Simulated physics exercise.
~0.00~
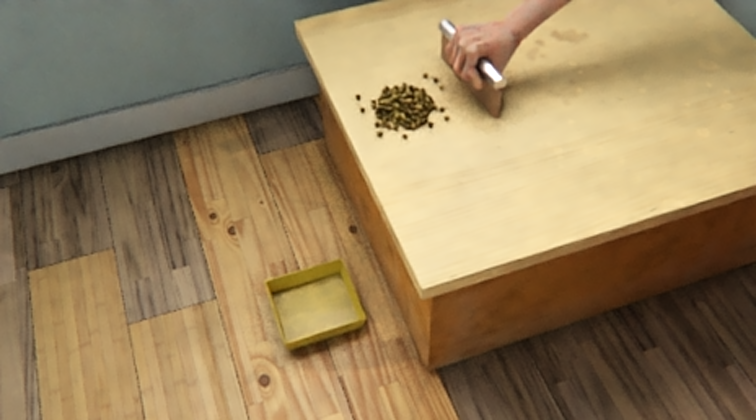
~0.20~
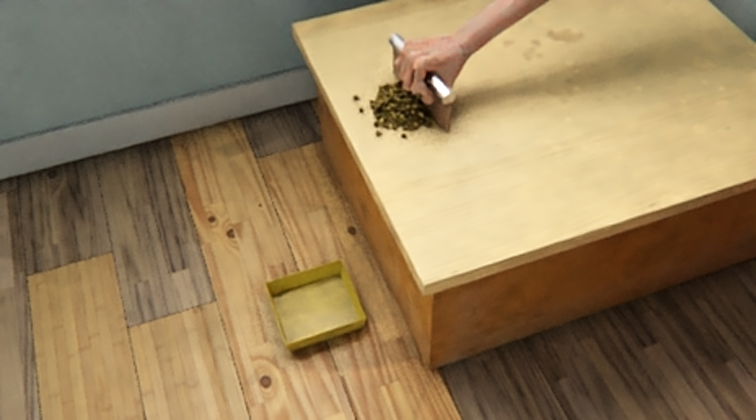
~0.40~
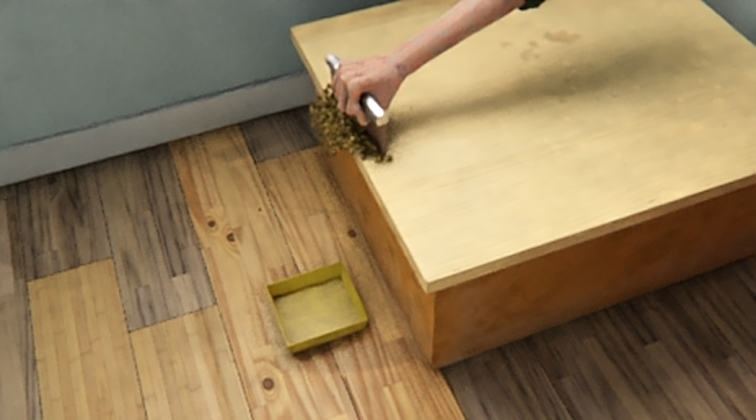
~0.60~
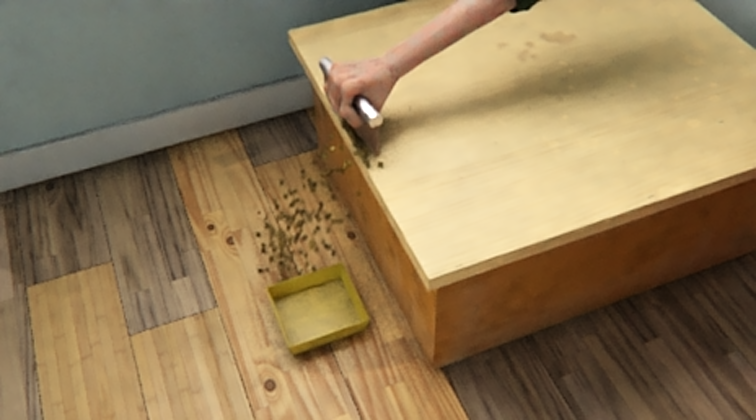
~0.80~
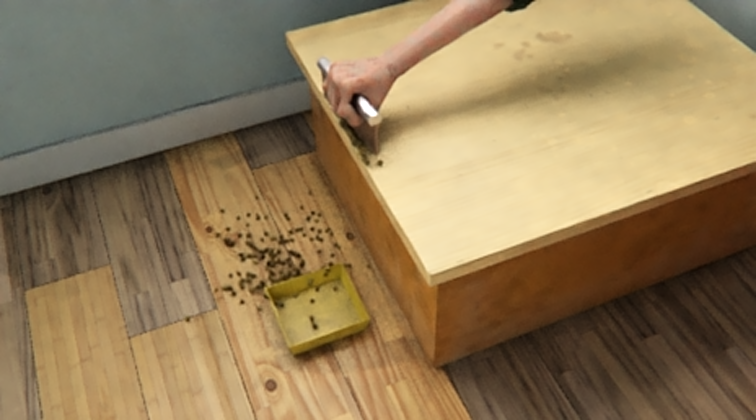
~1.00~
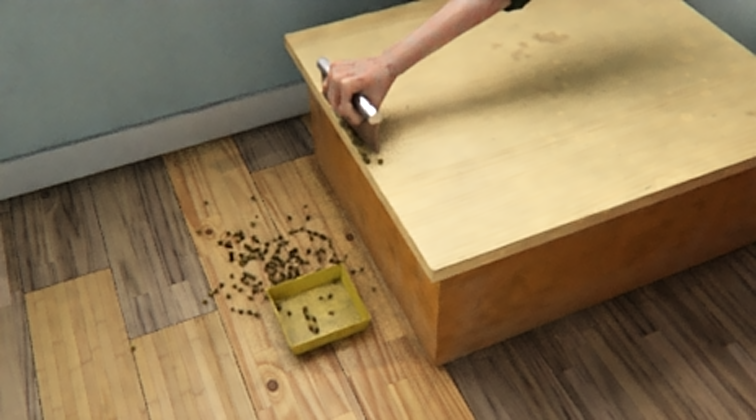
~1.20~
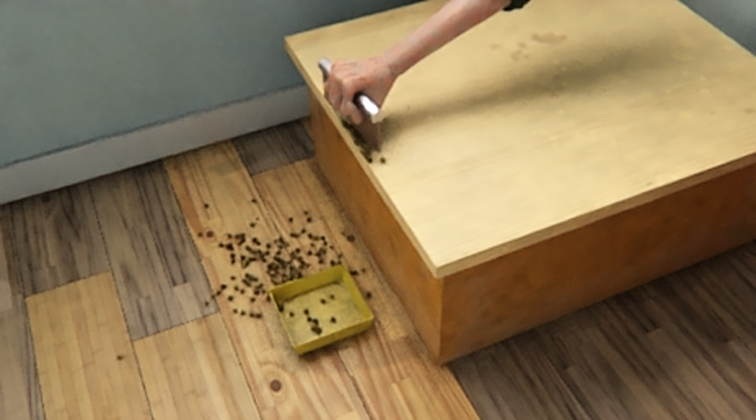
A hand gripping a scraper sweeps a heap of small brownish-green lentils across a pale wooden platform, seen from above at an angle. A small yellow tin sits on the plank floor below its left side, near a blue-grey wall. The blade moves left into the heap and pushes it to the edge, where it stops. Most of the lentils spill over and drop toward the floor, scattering around the tin. In the end, many lie on the planks behind and left of it, several rest inside, and a few remain by the blade.
